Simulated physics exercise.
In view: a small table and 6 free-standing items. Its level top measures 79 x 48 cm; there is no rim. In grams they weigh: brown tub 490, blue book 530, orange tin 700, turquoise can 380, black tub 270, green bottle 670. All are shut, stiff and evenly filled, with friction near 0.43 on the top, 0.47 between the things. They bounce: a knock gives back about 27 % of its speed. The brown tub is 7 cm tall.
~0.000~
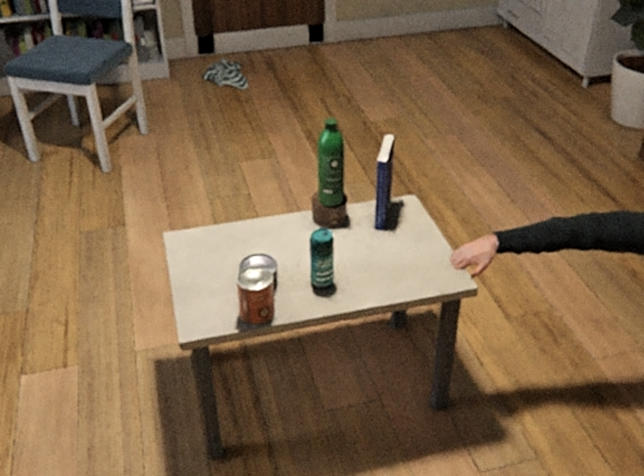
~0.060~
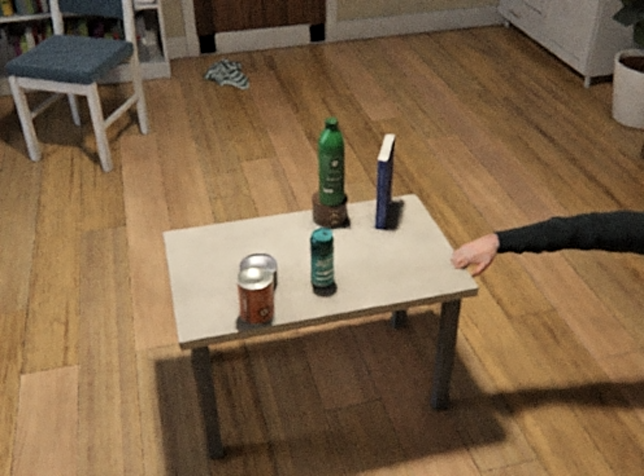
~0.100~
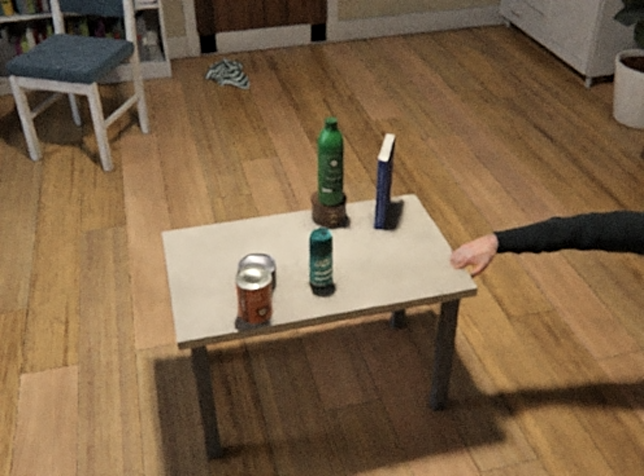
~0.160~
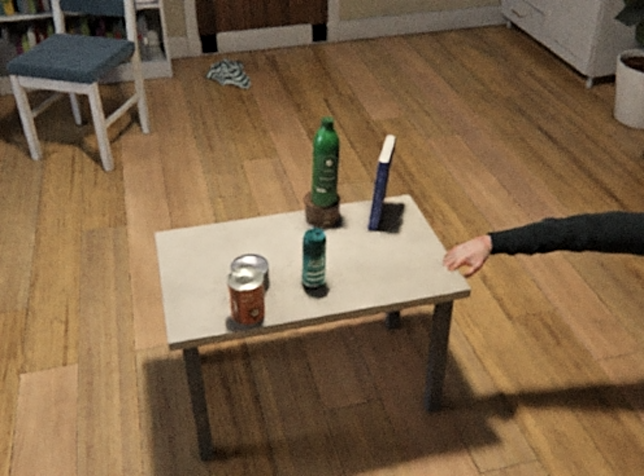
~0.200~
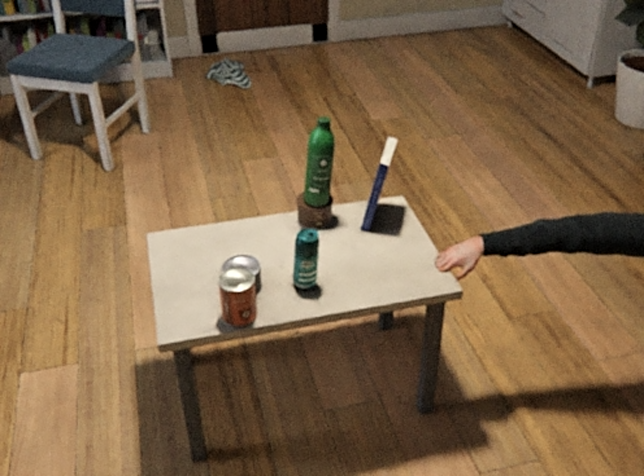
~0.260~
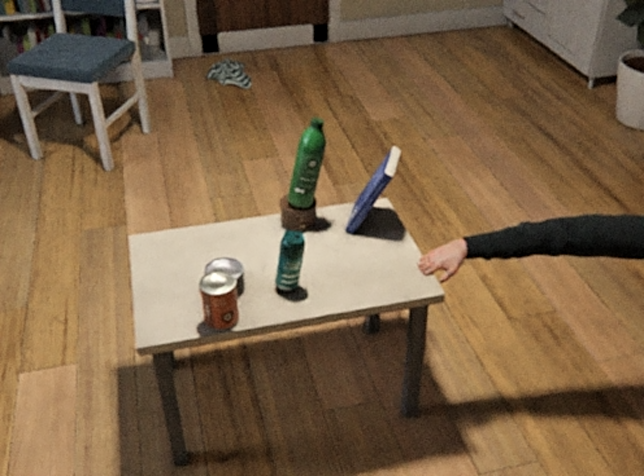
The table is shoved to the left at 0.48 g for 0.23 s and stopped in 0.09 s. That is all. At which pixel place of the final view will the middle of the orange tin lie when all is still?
Resting place of the orange tin: (159, 311).
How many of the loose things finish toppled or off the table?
3 of them.
After 0.46 s, table 17 cm from its start; orange tin moved 5 cm near (163, 310); blue book on its side; turquoise can 26° off upright.
After 1.16 s, table 17 cm from its start; orange tin moved 6 cm near (159, 311); green bottle on its side; blue book on its side.
In the end (2.4 s), off the table, turquoise can; toppled on the table, blue book and green bottle; not toppled but over 5 cm from the start, orange tin and black tub; brown tub under 5 cm from the start. At the end, from the last picture's camera, orange tin near (159, 311).
